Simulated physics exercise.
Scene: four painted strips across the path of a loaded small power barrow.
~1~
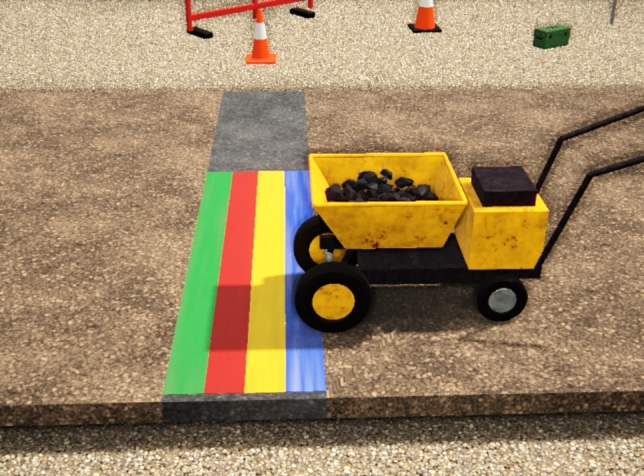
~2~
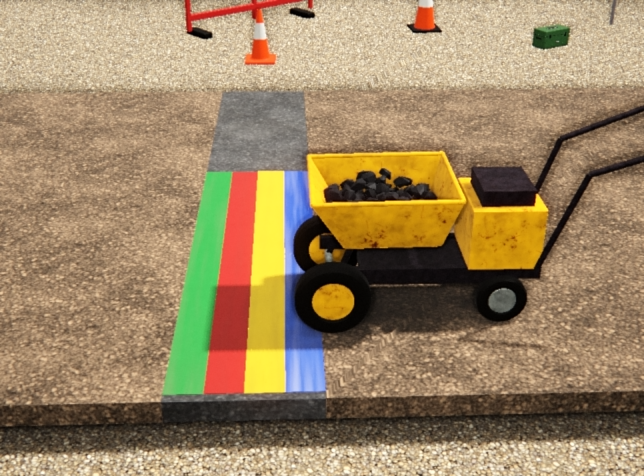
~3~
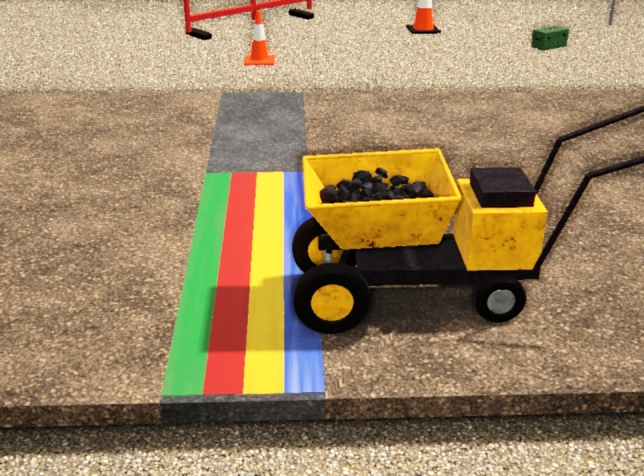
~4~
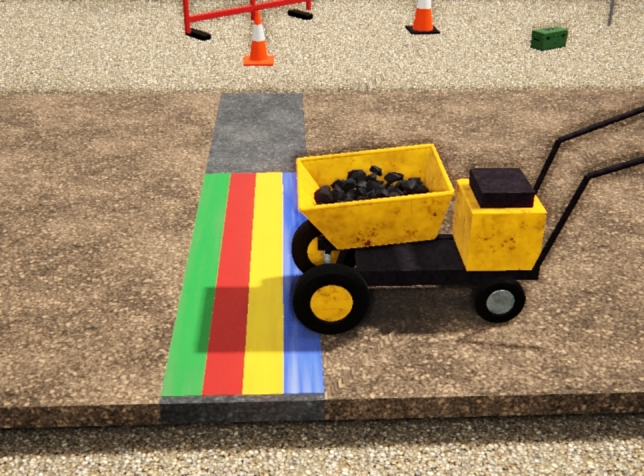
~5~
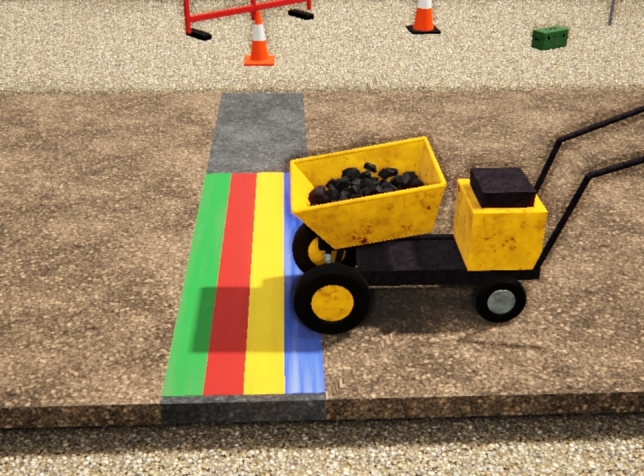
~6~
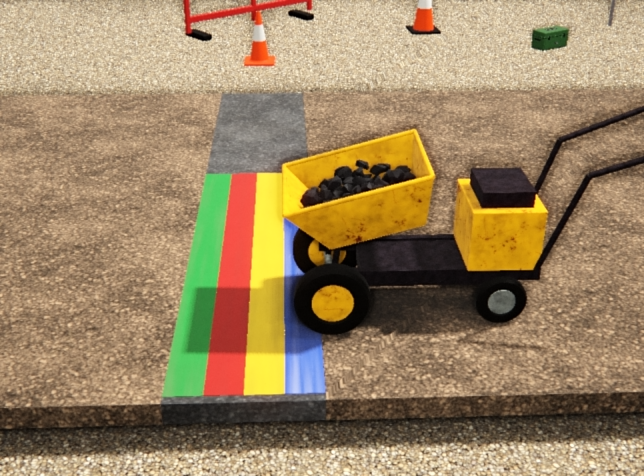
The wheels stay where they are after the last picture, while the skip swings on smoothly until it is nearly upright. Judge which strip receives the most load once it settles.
The strip receiving the most is the green one.
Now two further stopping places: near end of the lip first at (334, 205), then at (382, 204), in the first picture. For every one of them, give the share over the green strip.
Result: 40 in a hundred, then 10 in a hundred.
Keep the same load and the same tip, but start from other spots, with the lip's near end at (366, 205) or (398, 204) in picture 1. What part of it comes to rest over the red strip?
You'd get around 30 in a hundred, then 20 in a hundred.
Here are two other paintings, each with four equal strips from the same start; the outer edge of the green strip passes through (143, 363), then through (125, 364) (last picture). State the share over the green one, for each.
First 40 in a hundred, then 30 in a hundred.
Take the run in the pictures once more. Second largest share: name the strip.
That would be the red strip.
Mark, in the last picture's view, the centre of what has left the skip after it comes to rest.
Roughly at (192, 299).
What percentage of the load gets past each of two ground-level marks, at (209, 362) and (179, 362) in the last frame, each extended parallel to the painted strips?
In order: Near 80 %, then 40 %.
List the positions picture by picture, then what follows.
The first picture shows lip of the skip near (314, 205), level; top of the load near (372, 195), lumps of coal; blue strip near (304, 354); yellow strip near (266, 355); red strip near (228, 355); green strip near (189, 356).
The second picture shows lip of the skip near (313, 206), level; top of the load near (371, 195).
The third picture shows lip of the skip near (308, 208), tipped barely; top of the load near (367, 194).
The fourth picture shows lip of the skip near (301, 210), tipped a little; top of the load near (373, 188).
The fifth picture shows lip of the skip near (294, 212), tipped a little; top of the load near (386, 187).
The sixth picture shows lip of the skip near (285, 216), tipped clearly; top of the load near (378, 183); blue strip near (304, 356); yellow strip near (265, 357); red strip near (227, 357); green strip near (189, 358).
Shortly afterwards, skip tipped steeply; the whole lot in the skip.
Next, skip tipped right over; all but a few in the skip; only a few over the red strip; only a few over the green strip.
Some moments later, skip tipped right over; near a quarter in the skip; a little over the red strip; near half over the green strip; near a quarter off the paint.
In the end, skip tipped right over; a little in the skip; none at all over the blue strip; none at all over the yellow strip; near a quarter over the red strip; near half over the green strip; near a third off the paint.
